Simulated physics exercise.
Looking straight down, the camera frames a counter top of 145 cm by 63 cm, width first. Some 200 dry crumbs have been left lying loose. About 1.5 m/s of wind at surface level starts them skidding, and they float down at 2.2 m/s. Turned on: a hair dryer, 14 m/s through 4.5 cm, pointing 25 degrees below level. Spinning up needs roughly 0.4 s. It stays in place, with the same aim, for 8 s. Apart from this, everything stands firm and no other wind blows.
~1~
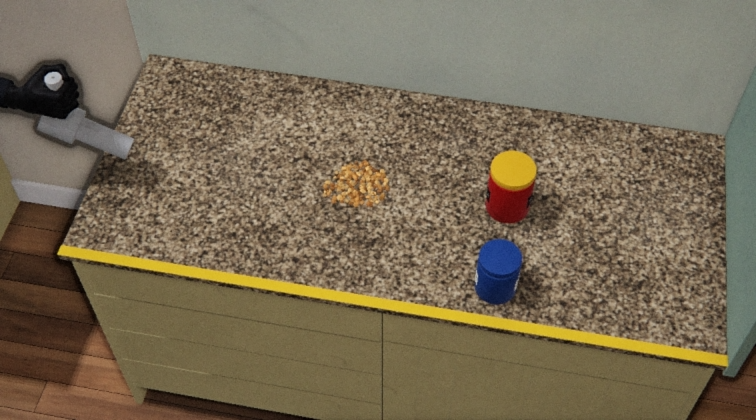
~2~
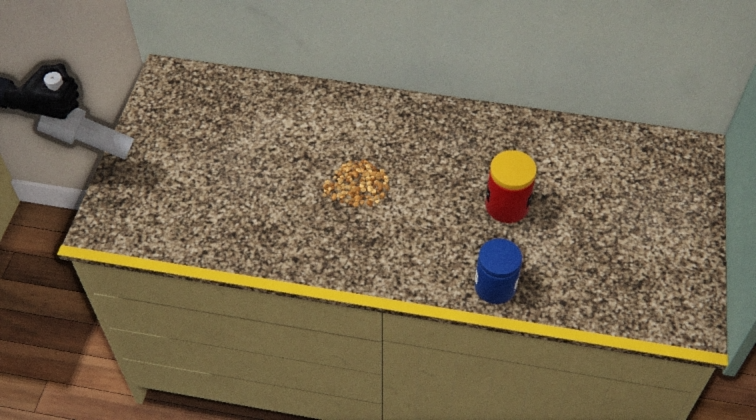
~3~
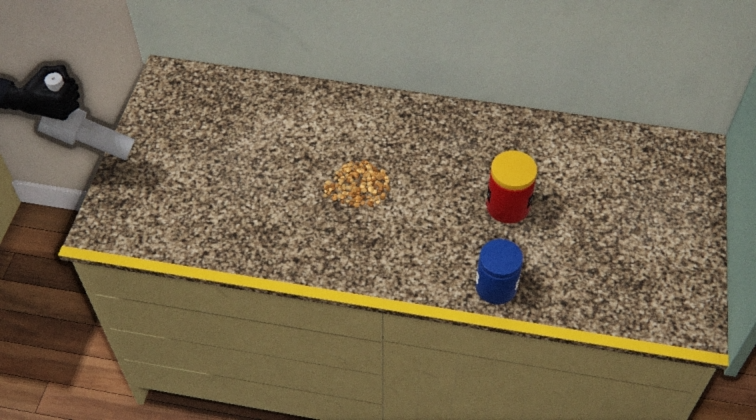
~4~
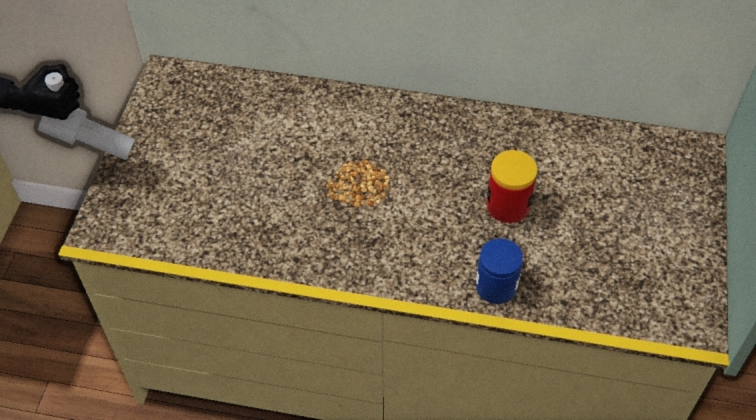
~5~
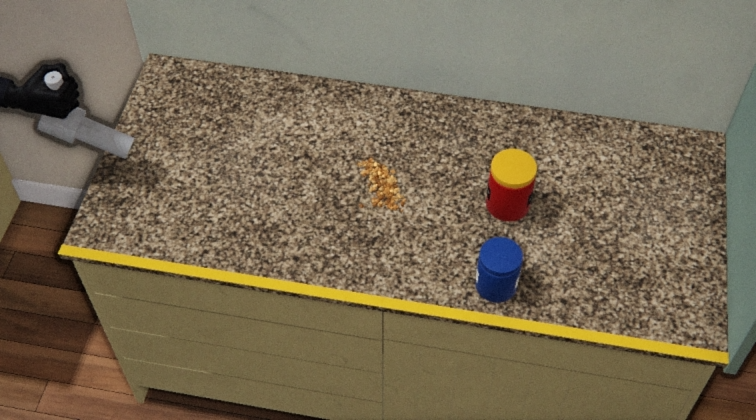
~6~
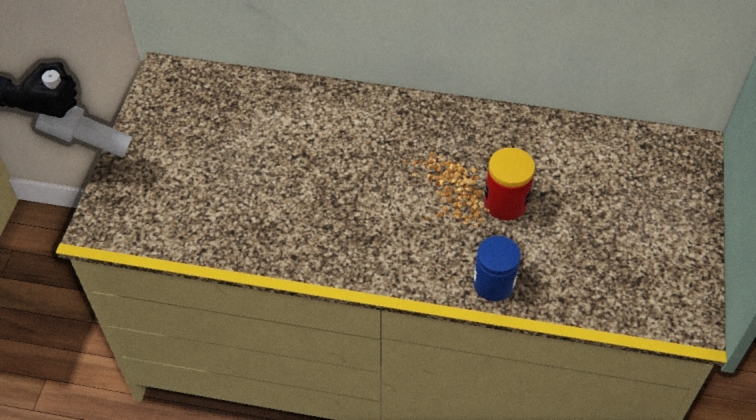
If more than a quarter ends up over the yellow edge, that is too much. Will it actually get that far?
No.
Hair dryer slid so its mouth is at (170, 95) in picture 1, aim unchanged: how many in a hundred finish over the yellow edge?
You'd be looking at something like 50 in a hundred.
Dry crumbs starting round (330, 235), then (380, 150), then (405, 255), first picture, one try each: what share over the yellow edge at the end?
Roughly 70 %, then 0 %, then 80 %.
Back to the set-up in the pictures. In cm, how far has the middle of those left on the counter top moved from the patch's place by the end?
The middle ends up about 85 cm from the start.
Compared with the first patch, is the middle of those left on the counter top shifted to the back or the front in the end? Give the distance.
It has shifted to the far side, by around 10 cm.
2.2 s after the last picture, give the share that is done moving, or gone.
40 %.
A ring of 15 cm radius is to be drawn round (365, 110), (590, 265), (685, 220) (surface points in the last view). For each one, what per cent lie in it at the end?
I would say some 0 %, 3 % and 40 % respectively.
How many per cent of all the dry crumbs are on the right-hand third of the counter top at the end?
Roughly 90 in a hundred.
Then, 1.2 s after the last picture, 2 % are over the yellow edge; the middle of those still in play is near (712, 188); 36 % have settled or left.
Then, 2.2 s after the last picture, 2 % are over the yellow edge; the middle of those still in play is near (718, 191); 44 % have settled or left.
Then, 4.0 s after the last picture, 4 % are over the yellow edge; the middle of those still in play is near (717, 194); 49 % have settled or left.
Then, 7.6 s after the last picture, at the end, 6 % are over the yellow edge; the middle of those still in play is near (717, 196).
